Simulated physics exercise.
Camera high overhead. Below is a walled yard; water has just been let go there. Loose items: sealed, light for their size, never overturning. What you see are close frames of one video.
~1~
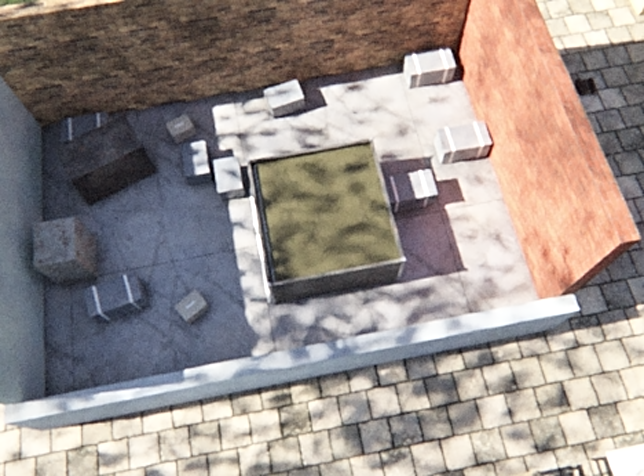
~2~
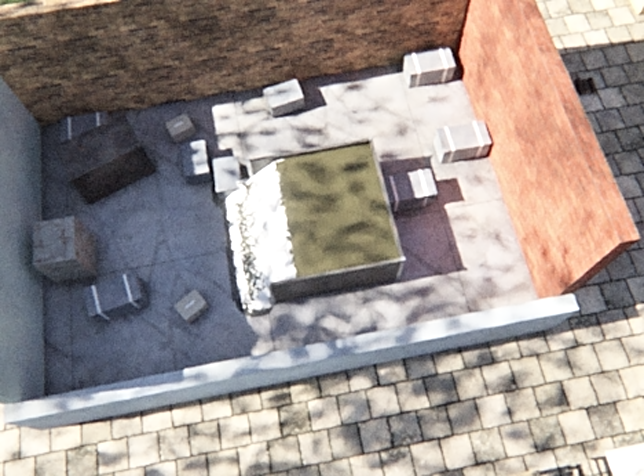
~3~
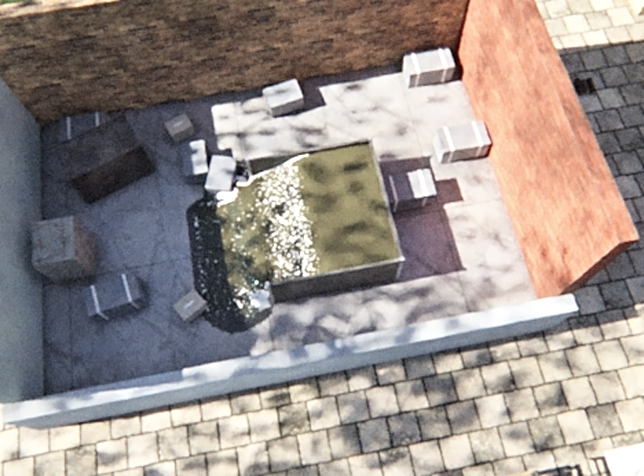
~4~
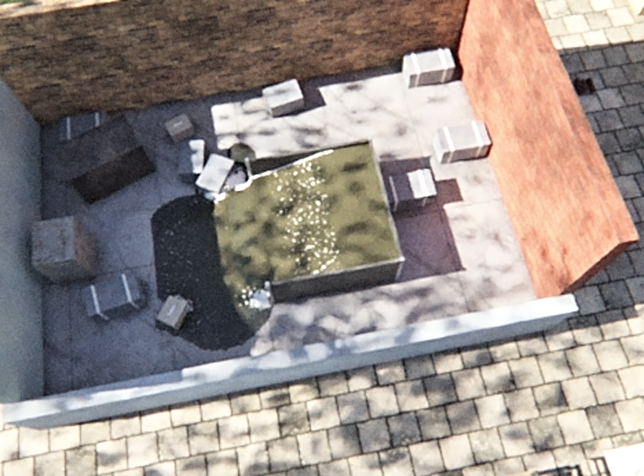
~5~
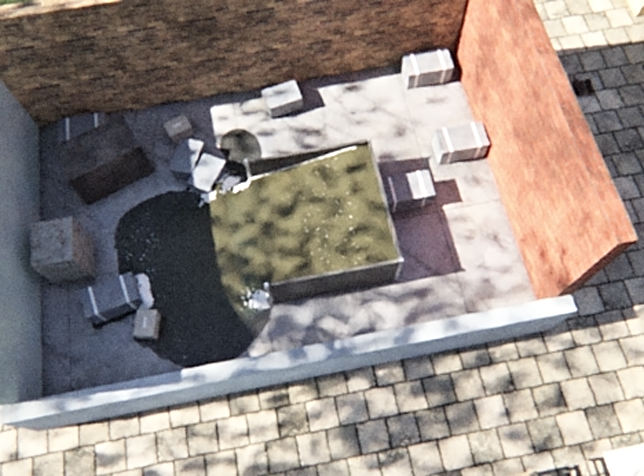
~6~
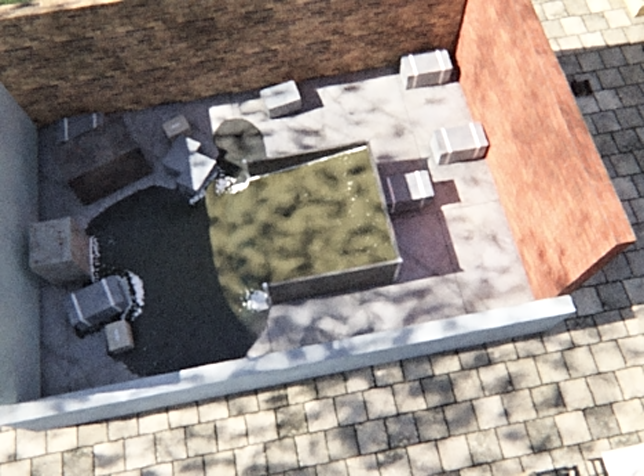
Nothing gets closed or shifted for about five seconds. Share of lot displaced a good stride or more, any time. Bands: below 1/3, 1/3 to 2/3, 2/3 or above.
It lands in the middle band.
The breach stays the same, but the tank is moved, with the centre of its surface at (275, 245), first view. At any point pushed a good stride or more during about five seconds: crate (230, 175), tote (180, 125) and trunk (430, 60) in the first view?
The three, one by one: Past that mark, past that mark and short of that.
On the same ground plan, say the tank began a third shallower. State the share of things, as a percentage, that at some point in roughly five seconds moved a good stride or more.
Roughly 30 per cent of them.
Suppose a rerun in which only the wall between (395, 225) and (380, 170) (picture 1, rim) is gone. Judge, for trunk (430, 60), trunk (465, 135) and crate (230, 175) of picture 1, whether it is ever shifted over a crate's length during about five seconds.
In turn: Moved that far, that far or more, never so far.
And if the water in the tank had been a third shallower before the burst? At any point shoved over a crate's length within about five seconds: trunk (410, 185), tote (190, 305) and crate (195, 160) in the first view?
The first stopped before it, the second reached the mark, the third stopped before it.
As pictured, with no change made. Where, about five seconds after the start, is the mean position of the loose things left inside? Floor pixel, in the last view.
Mean position: Approx. (282, 169) px.
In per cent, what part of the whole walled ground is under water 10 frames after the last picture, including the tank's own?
Something close to 50 per cent.
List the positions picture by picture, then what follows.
A tote at (191, 305) rests on the ground; a crate at (228, 174) rests on the ground; 0 of 10 have shifted, in the first frame.
A tote at (190, 304), on the bottom; a crate at (227, 173) rests on the ground; 0 of 10 have shifted, in the second frame.
A tote at (189, 304), on the bottom; a crate at (221, 172) rests on the ground, close to its start; 1 of 10 have shifted, in the third frame.
A tote at (172, 310), on the bottom, close to its start; a crate at (215, 172), on the bottom, close to its start; 3 of 10 have shifted, in the fourth frame.
A tote at (145, 322) rests on the ground, a stride from its start; a crate at (206, 172) rests on the ground, a stride from its start; 3 of 10 have shifted, in the fifth frame.
A tote at (117, 335) rests on the ground, a stride from its start; a crate at (196, 171) rests on the ground, a stride from its start; 4 of 10 have shifted, in the sixth frame.
A moment on, 3 of 10 are well off their spots; 0 afloat.
Next, 4 of 10 are well off their spots; 3 afloat.
Later, 4 of 10 are well off their spots; 5 afloat.
In the end, 5 of 10 are well off their spots, and 5 have been at some point; 6 afloat.
